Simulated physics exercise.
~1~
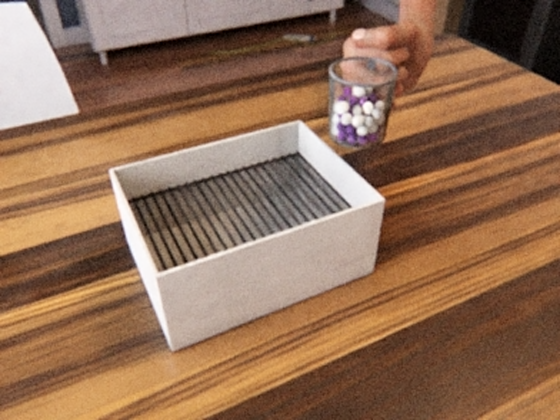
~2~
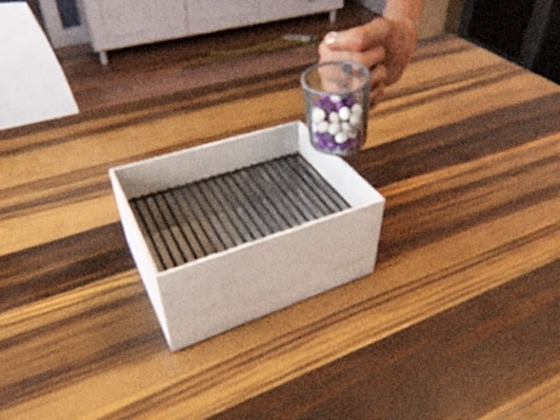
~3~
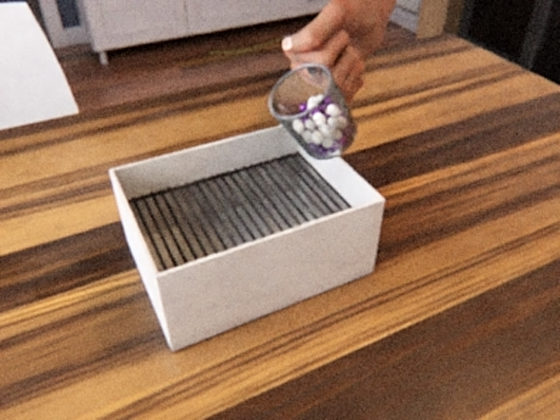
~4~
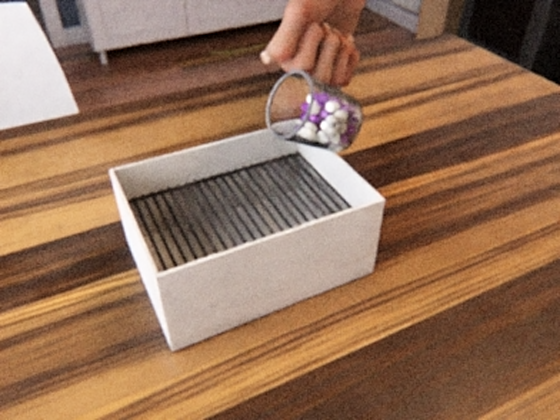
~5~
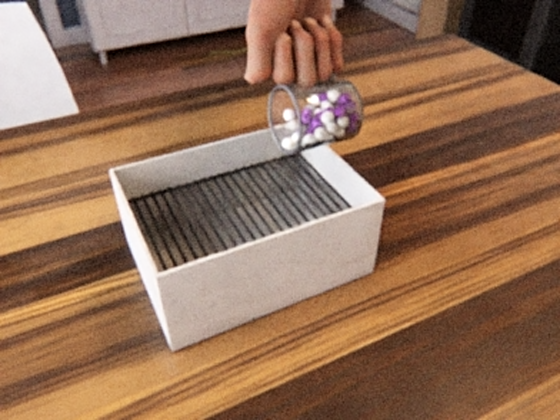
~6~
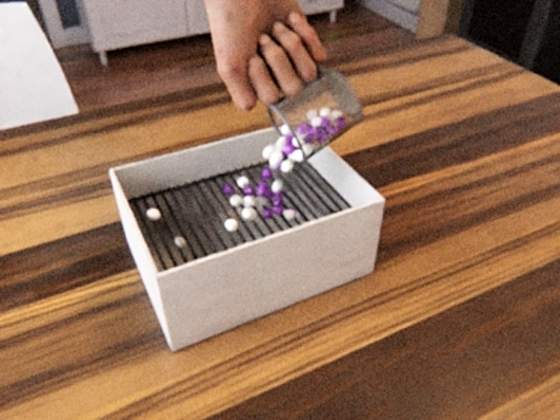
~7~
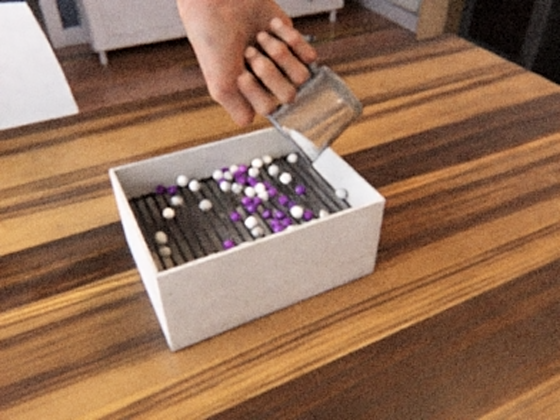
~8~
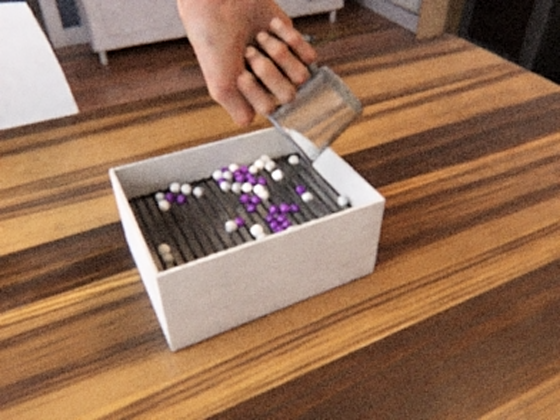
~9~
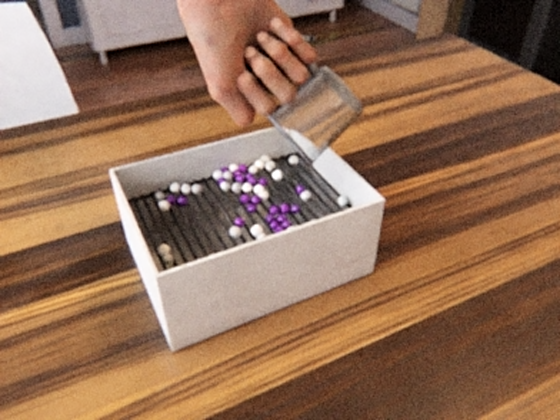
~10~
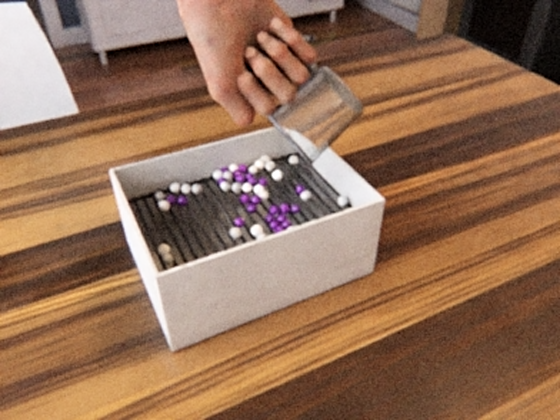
A hand holds a clear glass of small white and purple beads above the right side of an open white box, seen from above at an angle on a striped wooden table. Dark parallel bars span the inside of the box. The hand moves the glass left and tips it onto its side over the far right of the box, and the beads spill out, scattering leftward across the bars. The glass tilts further until it is empty. The beads shift slightly and settle, white and purple alike resting on top of the bars, while the hand keeps the glass tipped above them.
